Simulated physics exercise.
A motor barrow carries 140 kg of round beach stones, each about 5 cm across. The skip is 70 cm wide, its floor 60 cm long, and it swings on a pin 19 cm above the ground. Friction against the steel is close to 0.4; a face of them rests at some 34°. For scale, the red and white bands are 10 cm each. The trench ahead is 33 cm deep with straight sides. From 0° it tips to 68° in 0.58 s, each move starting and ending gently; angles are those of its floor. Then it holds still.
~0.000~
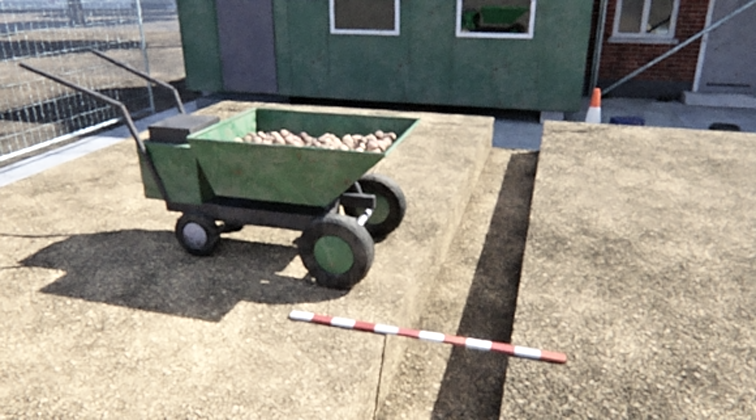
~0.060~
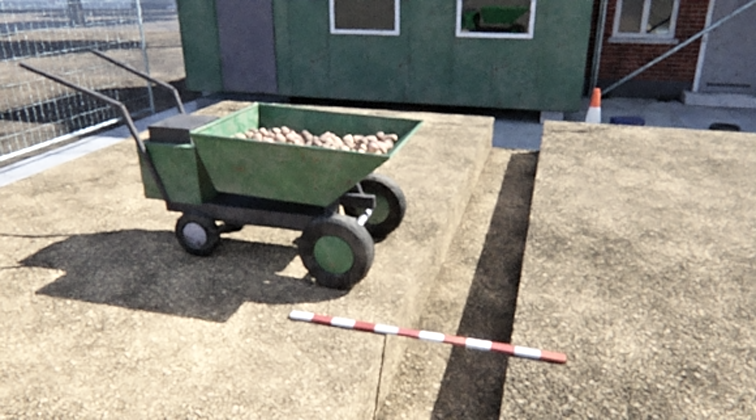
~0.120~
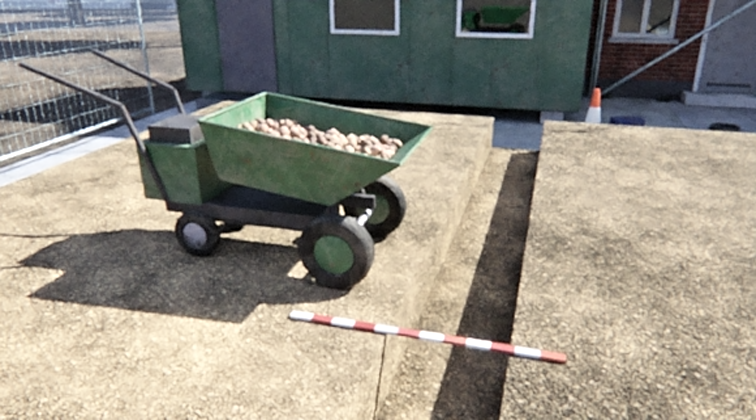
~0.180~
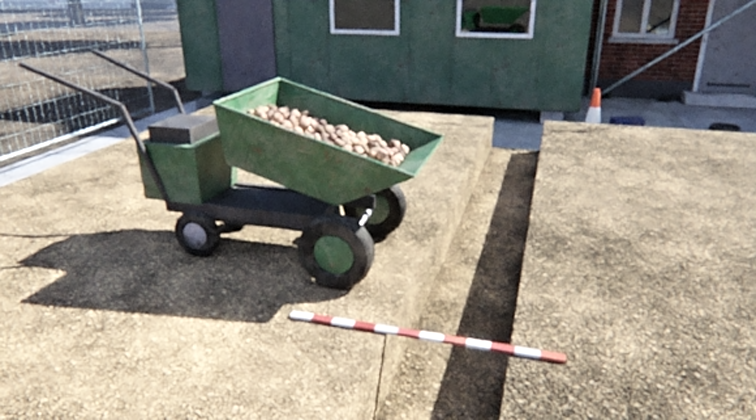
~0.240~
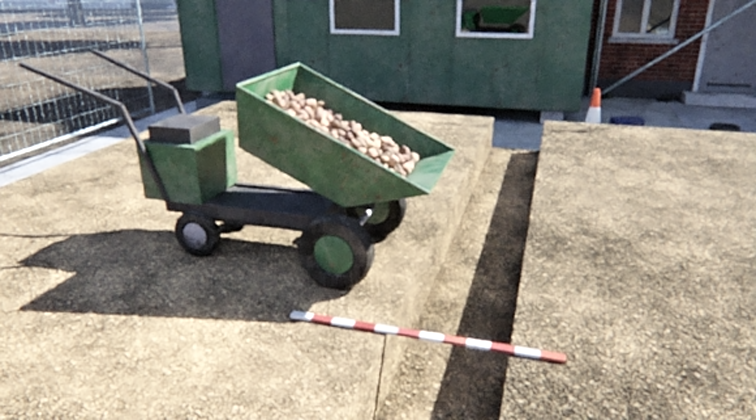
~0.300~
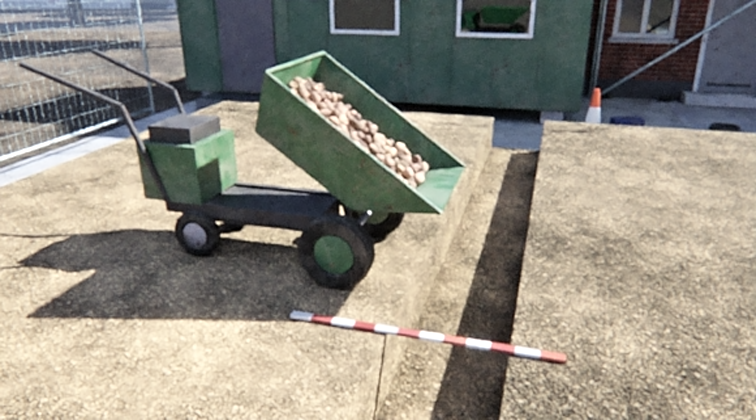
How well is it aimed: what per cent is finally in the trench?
Roughly 65 per cent ends in the trench.
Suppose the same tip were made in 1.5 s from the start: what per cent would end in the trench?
It would be near 85 per cent.
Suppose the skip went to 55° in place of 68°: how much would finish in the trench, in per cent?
Then about 65 per cent.
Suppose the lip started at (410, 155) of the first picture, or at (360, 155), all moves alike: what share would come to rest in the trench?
About 40 and 90 per cent.
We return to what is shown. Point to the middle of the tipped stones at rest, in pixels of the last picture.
Their middle is at about (502, 320).
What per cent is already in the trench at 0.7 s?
About 20 per cent by then.
After 0.4 s the floor is at 57°; 100 % in the skip; the foremost stones are at (438, 218).
After 0.7 s the floor is at 68°; 81 % in the skip, 19 % in the trench; the foremost stones are at (520, 280).
After 1.0 s the floor is at 68°; 8 % in the skip, 57 % in the trench, 35 % past the trench; the foremost stones are at (695, 314).
After 3.0 s the floor is at 68°; 0 % in the skip, 65 % in the trench, 35 % past the trench; the foremost stones are past the picture's edge.
